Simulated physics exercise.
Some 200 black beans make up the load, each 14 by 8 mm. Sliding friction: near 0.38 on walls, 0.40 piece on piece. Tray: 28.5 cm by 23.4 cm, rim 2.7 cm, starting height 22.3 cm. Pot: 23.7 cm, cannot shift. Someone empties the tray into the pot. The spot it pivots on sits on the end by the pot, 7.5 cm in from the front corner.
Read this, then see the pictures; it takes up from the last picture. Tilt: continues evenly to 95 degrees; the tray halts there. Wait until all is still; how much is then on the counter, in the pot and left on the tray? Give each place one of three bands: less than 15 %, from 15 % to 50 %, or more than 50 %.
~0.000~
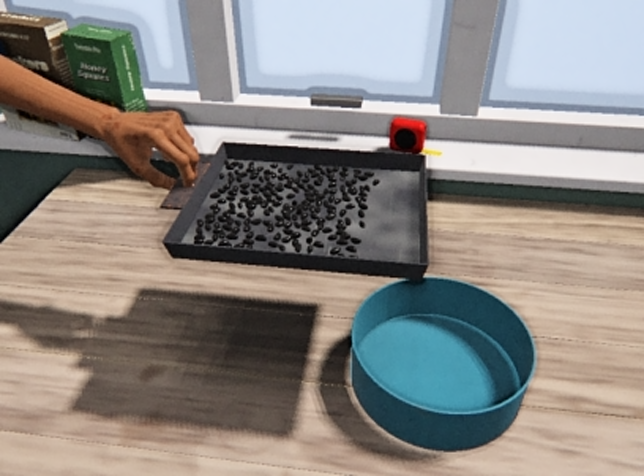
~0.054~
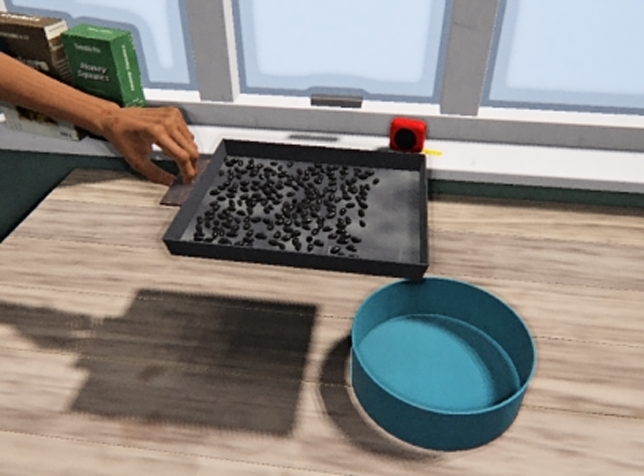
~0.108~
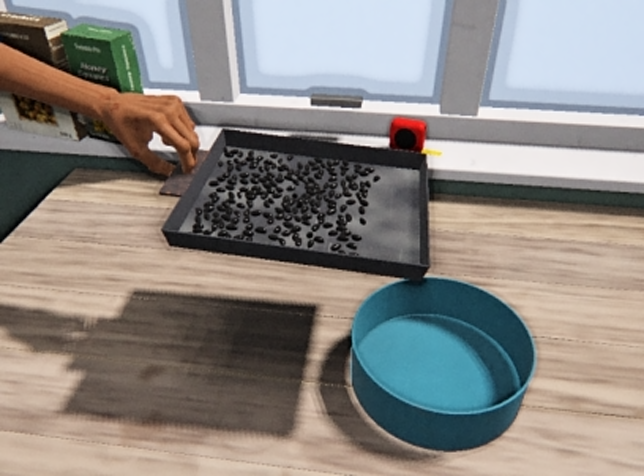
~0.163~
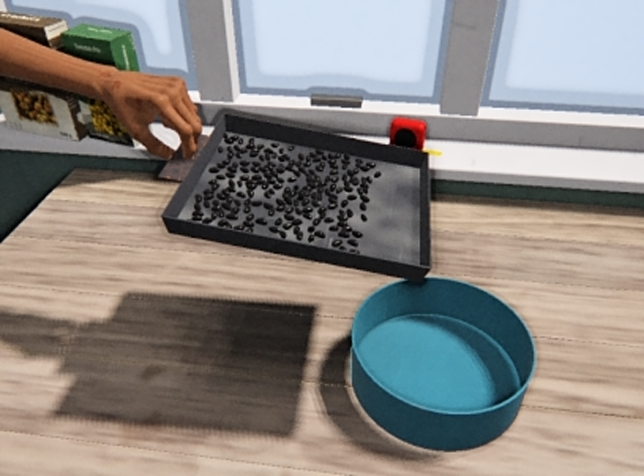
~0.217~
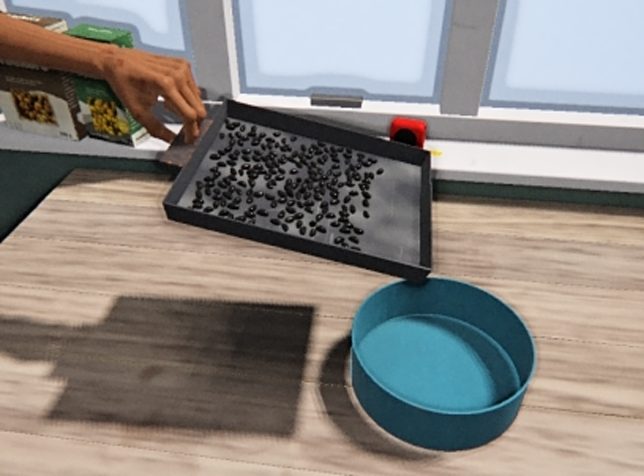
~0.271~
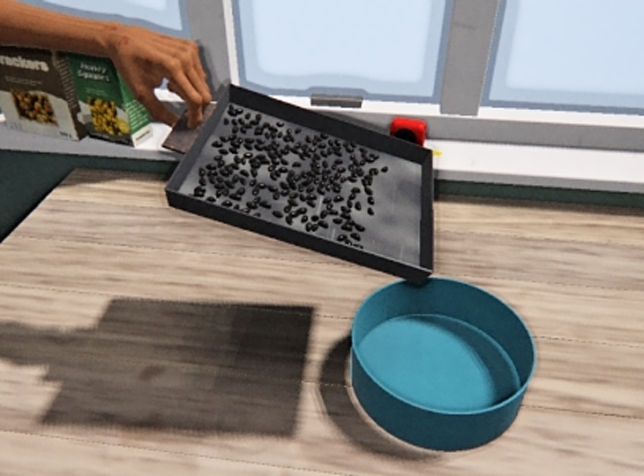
Counter: A small fraction; pot: The dominant fraction; left on the tray: A small fraction.
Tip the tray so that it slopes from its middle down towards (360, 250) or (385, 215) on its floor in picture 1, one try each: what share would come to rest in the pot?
First try: About 100 percent; second try: About 55 percent.
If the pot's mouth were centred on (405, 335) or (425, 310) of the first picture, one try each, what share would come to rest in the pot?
In order, about 85 and about 85 per cent.
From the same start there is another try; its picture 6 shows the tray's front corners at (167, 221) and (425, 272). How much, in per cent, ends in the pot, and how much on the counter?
Pot: 100, counter: 0.
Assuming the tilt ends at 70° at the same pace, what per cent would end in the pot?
That comes out at some 35 per cent.
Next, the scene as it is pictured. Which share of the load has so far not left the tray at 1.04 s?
About 70 per cent.
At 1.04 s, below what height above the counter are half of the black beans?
Height: Around 24 cm.
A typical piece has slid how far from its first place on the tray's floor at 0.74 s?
By then it sits near 15 cm from where it began.
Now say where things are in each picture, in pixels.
Tray tilt 0 degrees, front corners at (168, 239) and (423, 261); middle of the pieces at (286, 207); pot at (442, 336), in the first picture.
Tray tilt 1 degrees, front corners at (168, 236) and (424, 261); middle of the pieces at (286, 205), in the second picture.
Tray tilt 4 degrees, front corners at (168, 227) and (425, 262), lowest corner right front; middle of the pieces at (286, 199), in the third picture.
Tray tilt 8 degrees, front corners at (168, 214) and (426, 264), lowest corner right front; middle of the pieces at (287, 190), in the fourth picture.
Tray tilt 13 degrees, front corners at (169, 200) and (428, 266), lowest corner right front; middle of the pieces at (289, 182), in the fifth picture.
Tray tilt 17 degrees, front corners at (171, 187) and (429, 267), lowest corner right front; middle of the pieces at (291, 174); pot at (442, 336). Its pace works out near 80 degrees a second, in the sixth picture.
After 0.74 s, tilt 55 degrees; the tray holds 100 %, the pot 0 %.
After 1.04 s, tilt 79 degrees; the tray holds 70 %, the pot 20 %.
After 1.45 s, tilt 95 degrees; the tray holds 20 %, the pot 55 %.
At rest (2.9 s), counter 5 %, pot 95 %, tray 0 %.
